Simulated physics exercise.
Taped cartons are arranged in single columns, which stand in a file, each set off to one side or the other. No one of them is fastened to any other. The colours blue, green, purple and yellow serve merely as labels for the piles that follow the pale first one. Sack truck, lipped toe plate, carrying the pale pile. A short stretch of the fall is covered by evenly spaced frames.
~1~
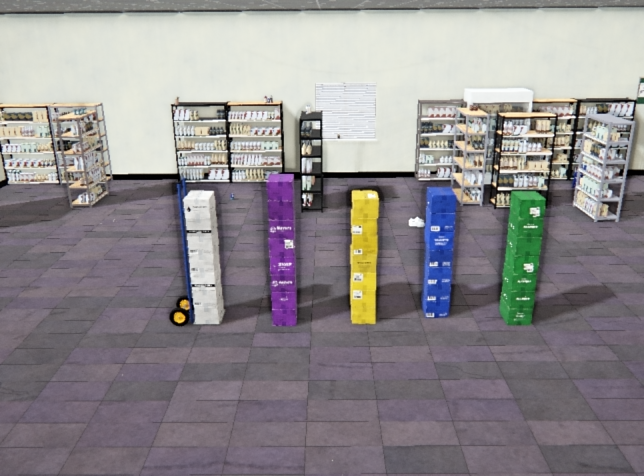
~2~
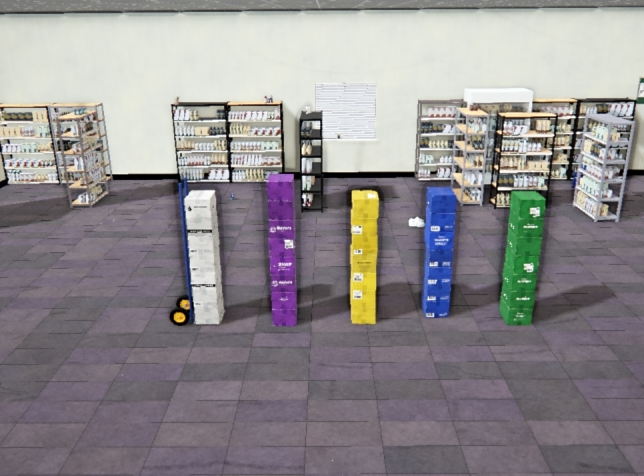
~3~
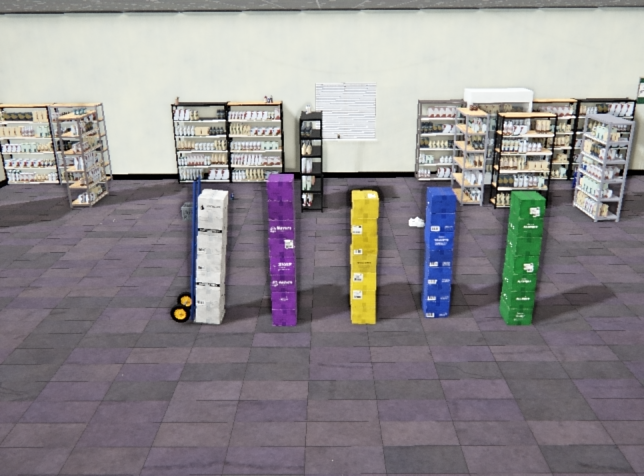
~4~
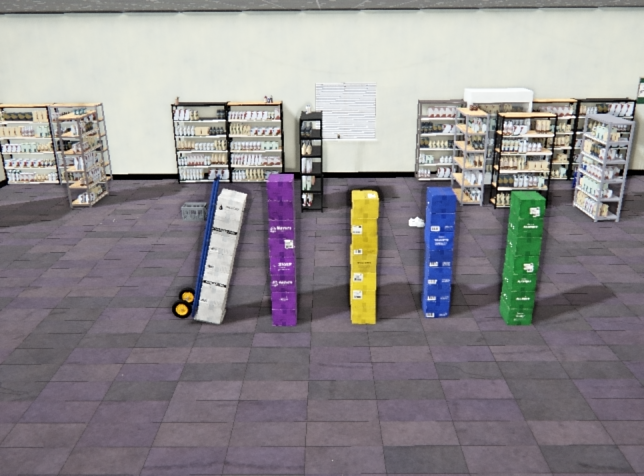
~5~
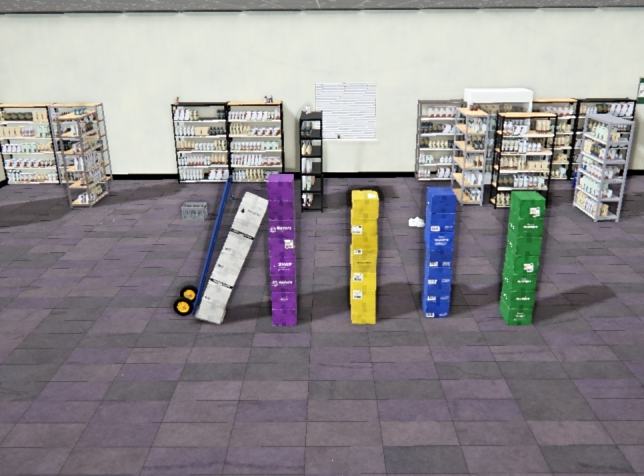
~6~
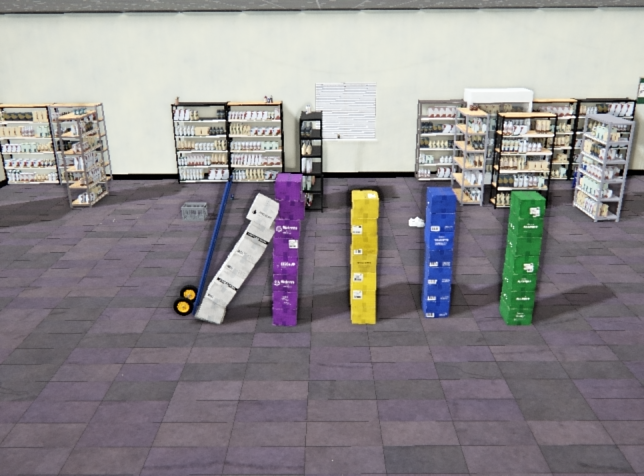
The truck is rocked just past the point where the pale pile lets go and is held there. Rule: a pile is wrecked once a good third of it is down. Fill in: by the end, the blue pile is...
By the end, the blue pile is down.
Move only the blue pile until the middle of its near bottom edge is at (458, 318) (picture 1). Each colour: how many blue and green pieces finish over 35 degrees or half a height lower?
Blue: 6; green: 7.
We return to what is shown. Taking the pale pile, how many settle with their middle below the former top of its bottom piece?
Count: 3.
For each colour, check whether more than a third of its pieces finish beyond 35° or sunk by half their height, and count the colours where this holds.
Counting by colour, the total comes out at 4.
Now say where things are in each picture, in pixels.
In the first picture (pixels give the middle of a visible side), truck frame (182, 213) level; top blue carton (444, 204); top green carton (532, 209); none of the others has stirred.
In the second picture, truck frame (183, 213) rocked barely; top blue carton (444, 204).
In the third picture, truck frame (194, 211) rocked a little, top of the pale pile leaning a little; top blue carton (444, 204); none of the others has stirred.
In the fourth picture, truck frame (210, 210) rocked a little, top of the pale pile leaning a little; top blue carton (444, 204); none of the others has stirred.
In the fifth picture, truck frame (221, 210) rocked clearly, top of the pale pile leaning clearly; top blue carton (444, 204); none of the others has stirred.
In the sixth picture, truck frame (221, 210) rocked clearly, top of the pale pile leaning well over; top blue carton (444, 204); top purple carton (288, 191) half its height from its place; movement in 6 of them.
Shortly afterwards, 6 of the pale pile down; none of the 7 blue cartons down (7 of 29 in all colours); top blue carton unmoved; top purple carton tilted well over, about its own height lower.
Next, 6 of the pale pile down; 7 of the 7 blue cartons down (21 of 29 in all colours); top blue carton tilted steeply, some four heights lower; top purple carton tilted steeply, some four heights lower.
In the end, 6 of the pale pile down; 7 of the 7 blue cartons down (28 of 29 in all colours); top blue carton upside down; top purple carton upside down. From the last view, middles, top blue carton near (624, 278), top purple carton near (525, 328).
